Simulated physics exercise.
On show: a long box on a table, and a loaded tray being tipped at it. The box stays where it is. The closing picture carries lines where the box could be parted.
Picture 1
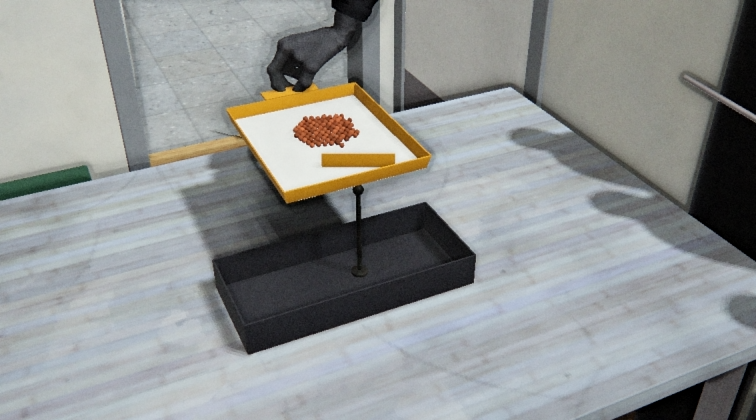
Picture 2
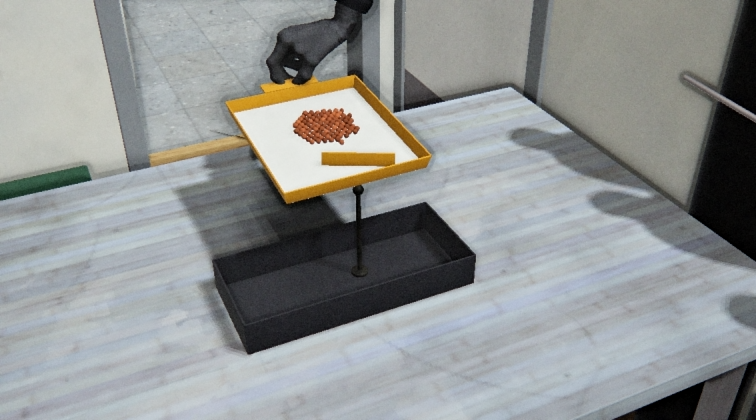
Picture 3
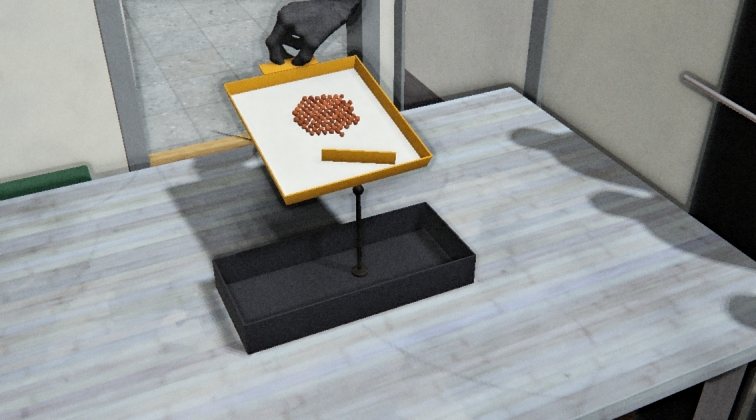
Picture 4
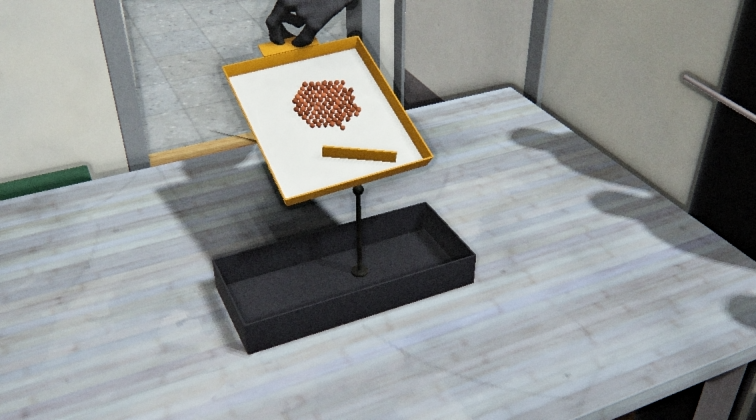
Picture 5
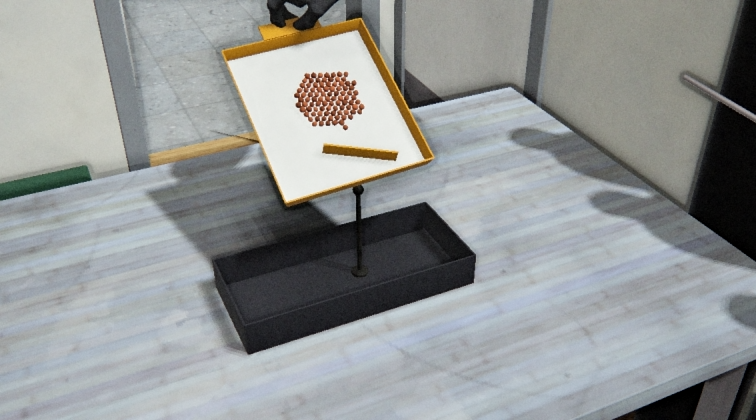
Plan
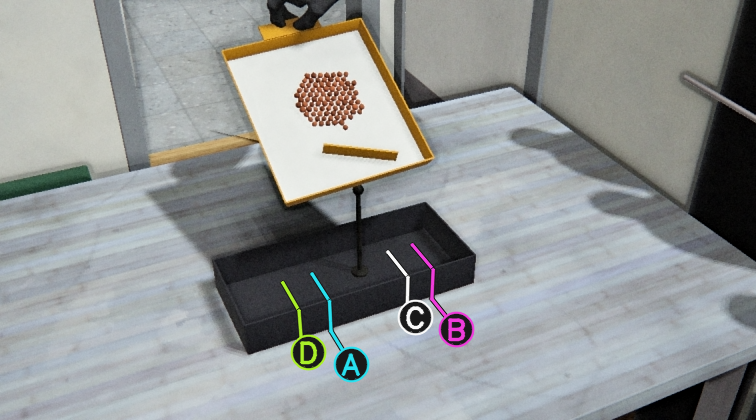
In this clip, a dark gloved hand steadily raises the far edge of a yellow-rimmed tray above a long dark box on a table, tilting it toward the viewer while the reddish-brown pellets stay clustered on its white surface.
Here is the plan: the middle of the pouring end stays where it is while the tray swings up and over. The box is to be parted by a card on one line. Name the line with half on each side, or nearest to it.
Use line C.
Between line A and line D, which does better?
A it is.
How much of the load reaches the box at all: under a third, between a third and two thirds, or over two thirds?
Over two thirds.
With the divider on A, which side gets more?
Right.
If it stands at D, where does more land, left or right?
The right side.
On the marked copy, line A crosses the front rim at (329, 300); line B crosses the front rim at (432, 268); line C crosses the front rim at (407, 276); line D crosses the front rim at (298, 309).
If A is chosen, of what is caught, a small part on the left of the divider, most on the right.
If B is chosen, of what is caught, most on the left of the divider, a small part on the right.
If C is chosen, of what is caught, about two thirds on the left of the divider, about a third on the right.
If D is chosen, of what is caught, none on the left of the divider, all on the right.
